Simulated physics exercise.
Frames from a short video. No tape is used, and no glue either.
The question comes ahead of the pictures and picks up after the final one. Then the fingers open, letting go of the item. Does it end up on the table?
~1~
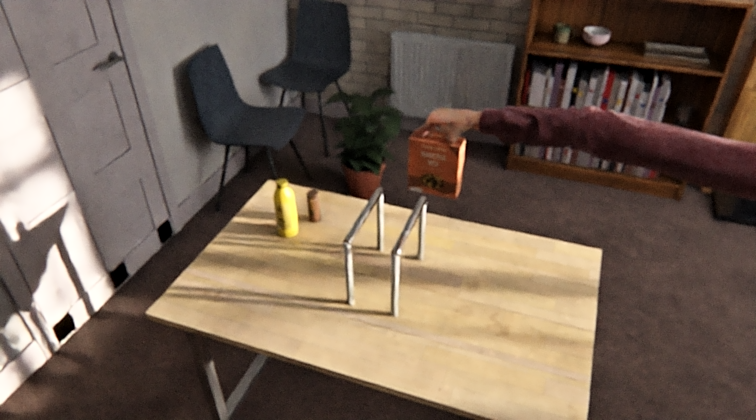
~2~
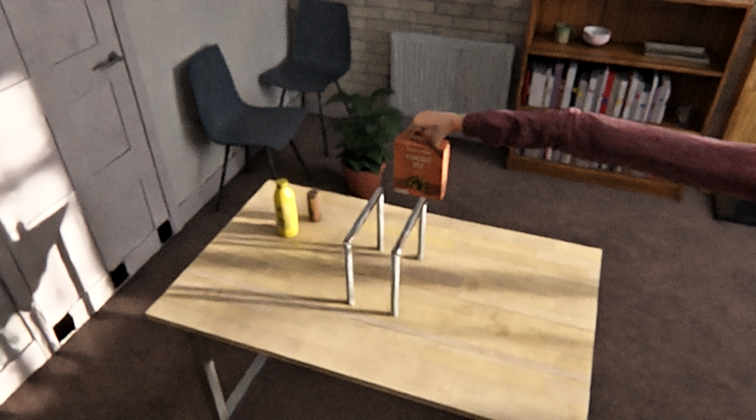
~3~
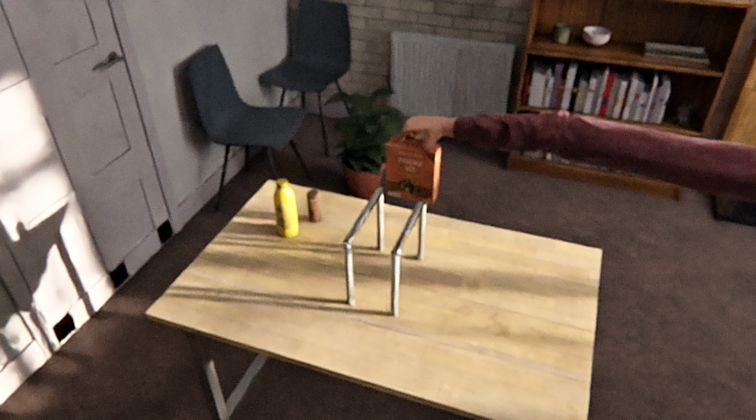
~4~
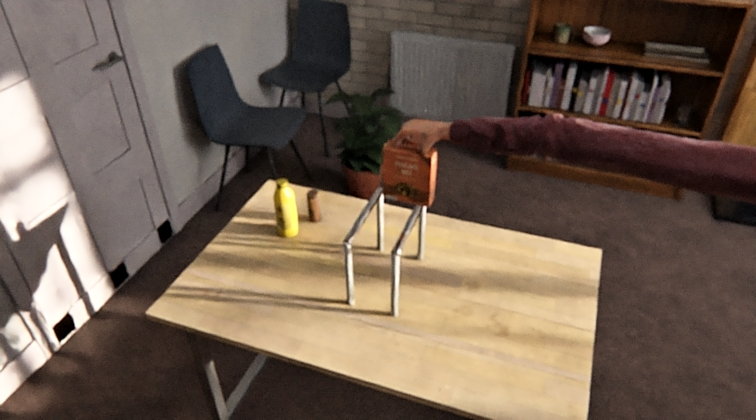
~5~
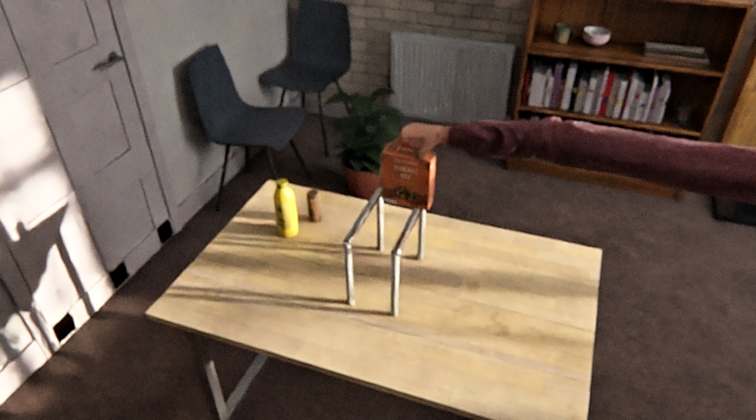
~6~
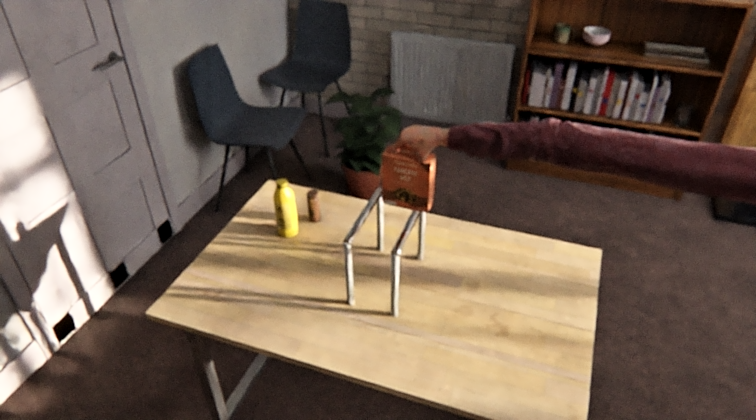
It is kept up.
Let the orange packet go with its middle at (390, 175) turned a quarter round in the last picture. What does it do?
Well, it simply falls right through.
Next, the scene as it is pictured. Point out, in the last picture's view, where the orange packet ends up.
End point in the final view: About (385, 205).
Then, 0.20 s after the last picture, orange packet slid a little near (408, 195).
Then, 0.30 s after the last picture, orange packet tipped 7° from how it was near (404, 198).
Then, 0.40 s after the last picture, orange packet tipped 25° from how it was near (396, 199).
Then, 0.50 s after the last picture, orange packet tipped 56° from how it was near (385, 205).
At rest, tipped over on the stand or table, orange packet; the other 2 in place. Seen from the same camera at the end, orange packet near (385, 205). The packet is caught.
